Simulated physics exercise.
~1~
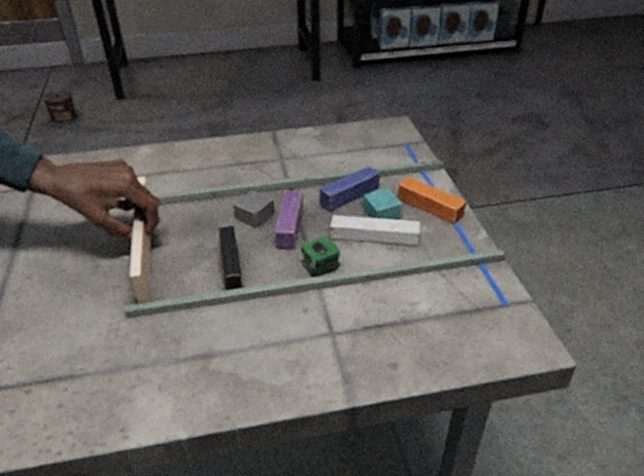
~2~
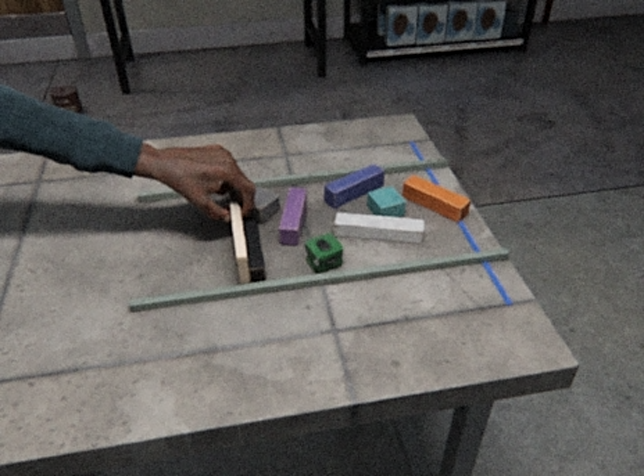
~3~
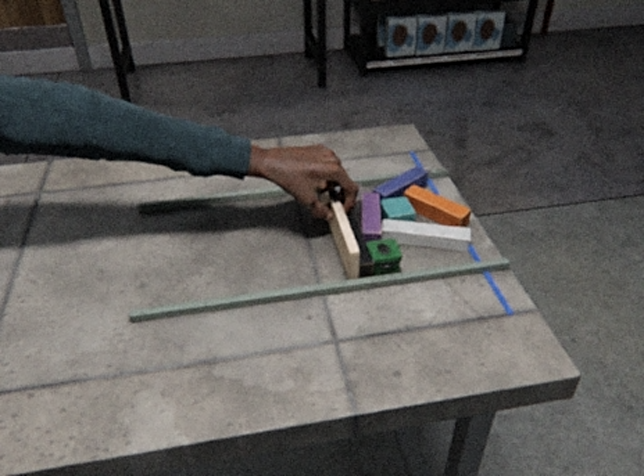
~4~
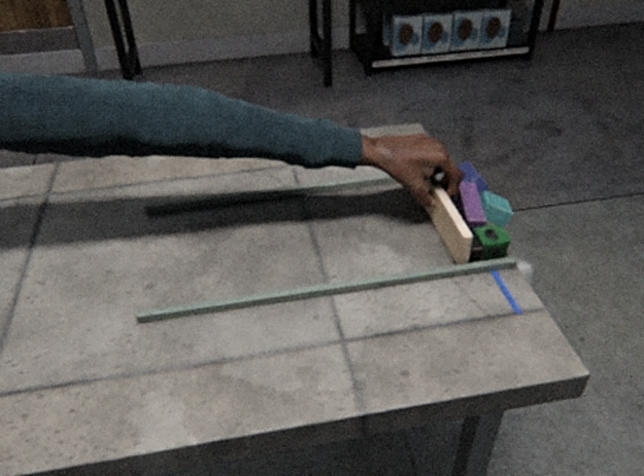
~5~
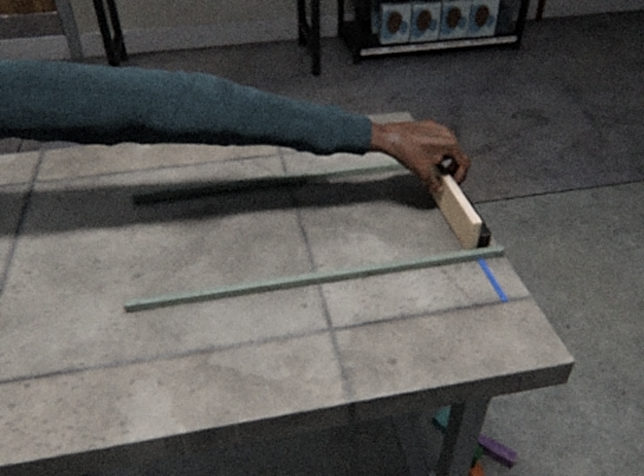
The clip opens on a stone-patterned table where a hand holds a pale wooden board upright between two green strips, with coloured blocks scattered toward a line of blue tape. The hand slides the board right until it meets the black stick. It keeps pushing, gathering the purple bar and green piece and crowding the others toward the tape. At the table's edge, the white bar tips over while purple, turquoise and green pieces bunch ahead of the board. Finally, the board stands by the edge with the black stick beside it, the other pieces are gone from the tabletop, and purple and orange pieces show below.
